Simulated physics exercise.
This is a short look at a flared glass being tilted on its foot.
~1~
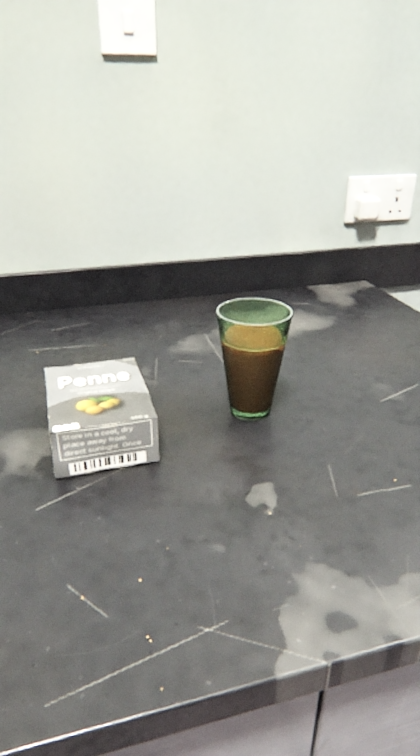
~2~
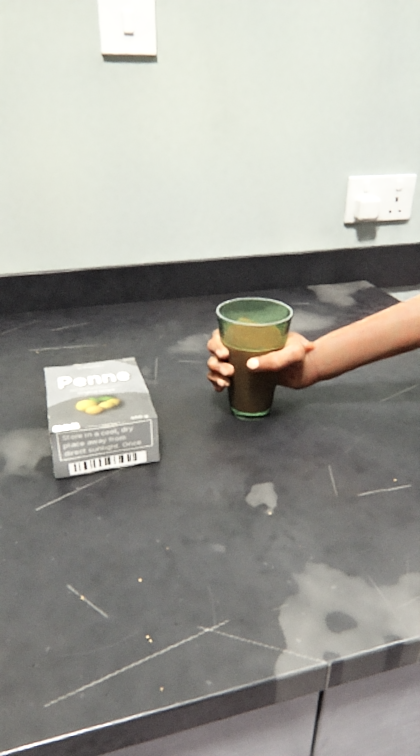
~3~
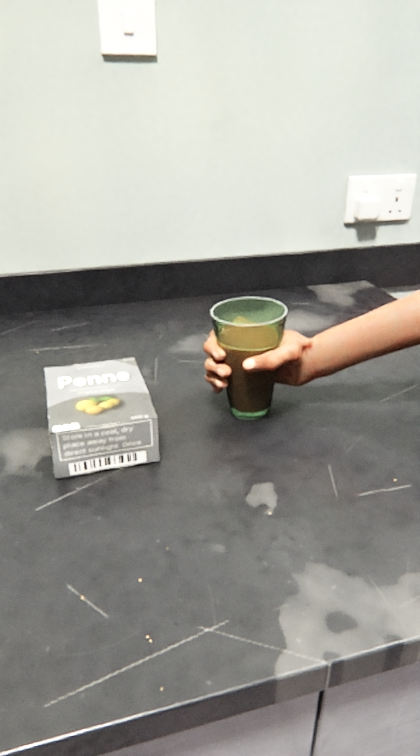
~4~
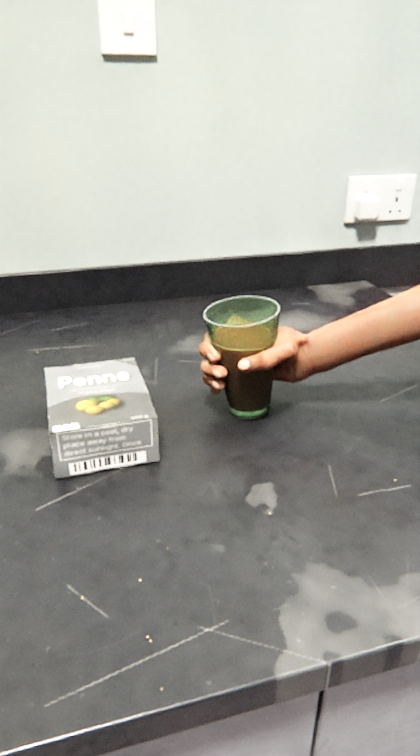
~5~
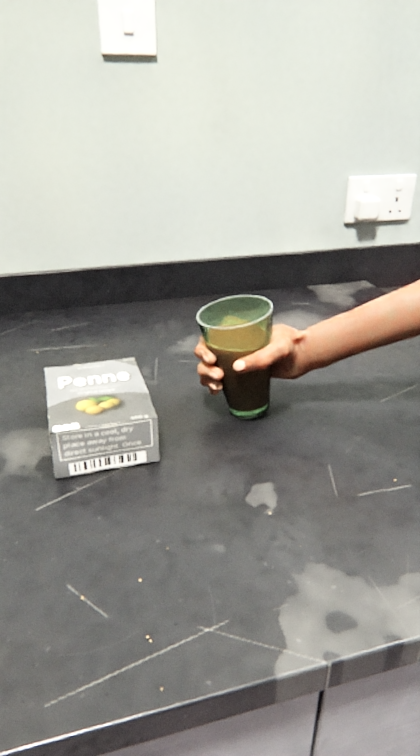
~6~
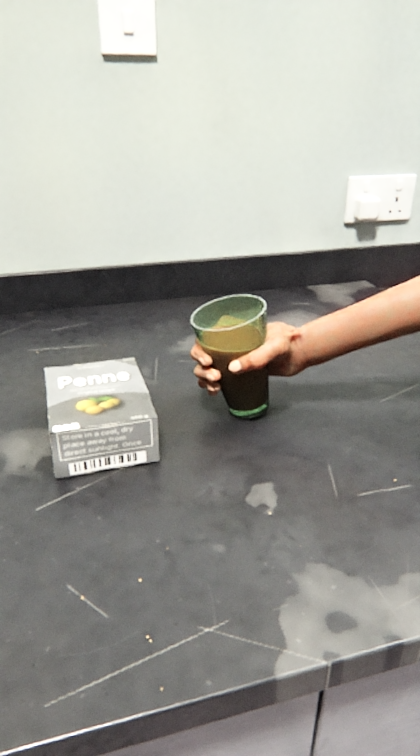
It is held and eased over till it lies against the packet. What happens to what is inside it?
The contents partly run out.
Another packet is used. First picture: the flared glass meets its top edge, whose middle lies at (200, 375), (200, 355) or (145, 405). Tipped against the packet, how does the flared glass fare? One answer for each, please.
In order: Survives; survives; sloshes out.
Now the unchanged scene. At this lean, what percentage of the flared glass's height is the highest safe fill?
About 60 per cent.
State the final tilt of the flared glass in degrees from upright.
At 55° or so.
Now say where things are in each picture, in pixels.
It stands upright; flared glass (252, 359) about three quarters full, in the first frame.
A hand takes hold; flared glass about three quarters full, surface at (253, 338); packet (99, 412), in the second frame.
It is leaning; flared glass (250, 358) about three quarters full, in the third frame.
Tipping on its foot; flared glass about three quarters full, surface at (243, 337); packet (99, 412), in the fourth frame.
The top moves towards the packet; flared glass (242, 357) about three quarters full, in the fifth frame.
On the way over; flared glass about three quarters full, surface at (234, 338); packet (99, 412), in the sixth frame.
A moment on, the flared glass leans by about 30°; all is still inside.
Further on, the flared glass leans by about 45°; a puddle lies under it; nearly all of the cocoa is inside.
When it is over, the flared glass leans by about 55°, against the packet; a puddle lies under it; about three quarters of the cocoa is inside.
